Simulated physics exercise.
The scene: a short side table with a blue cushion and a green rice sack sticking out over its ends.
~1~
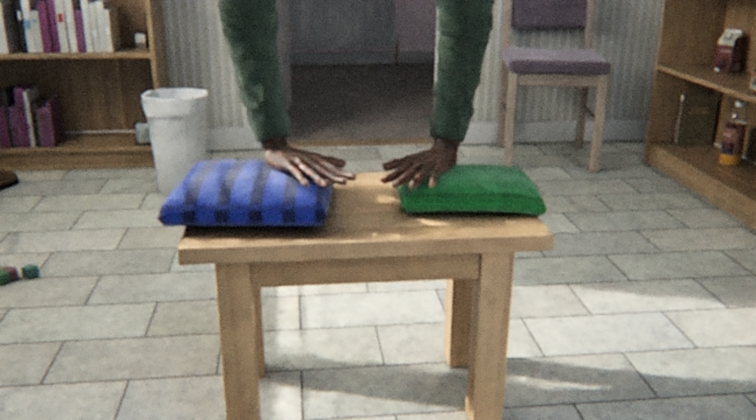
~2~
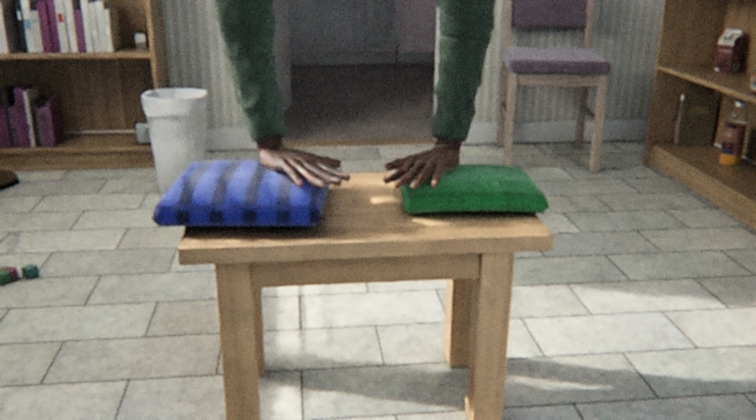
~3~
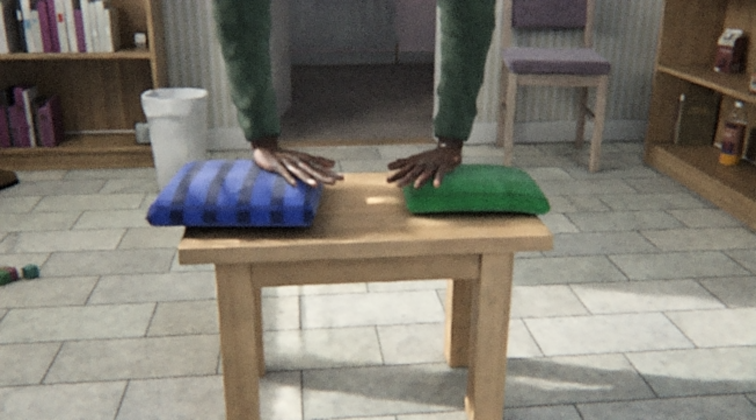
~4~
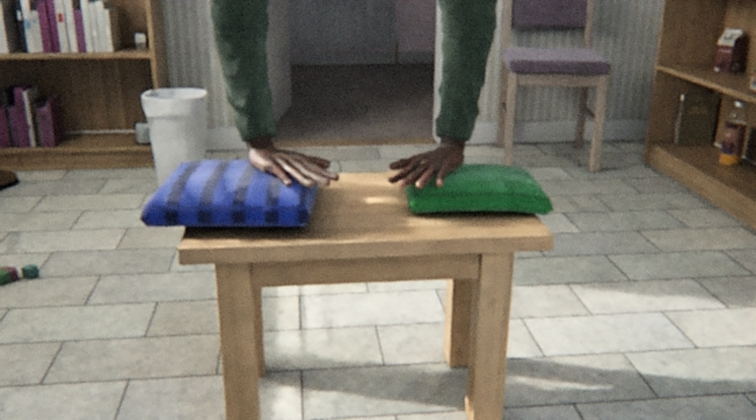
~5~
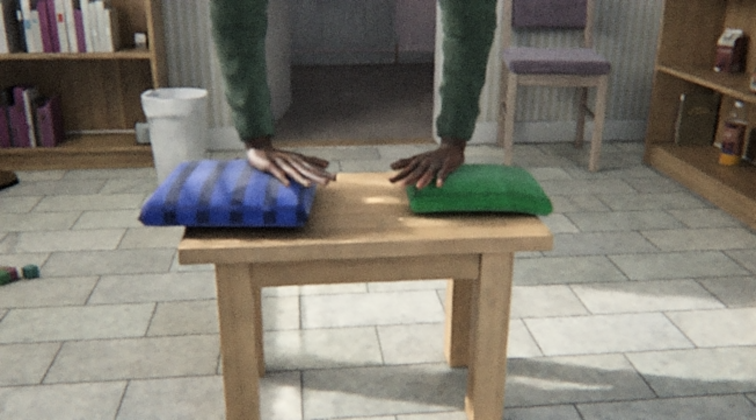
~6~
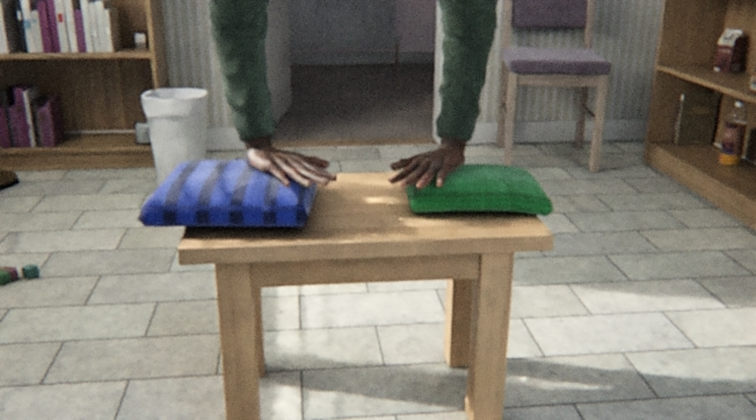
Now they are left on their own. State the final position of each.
In the end my guess is the blue cushion sticks around; my guess is the green rice sack sticks around.
Then, 0.46 s past the final frame, cushion unmoved; rice sack unmoved.
When it is over, cushion unmoved; rice sack unmoved. The blue cushion remains on top and the green rice sack holds its place.
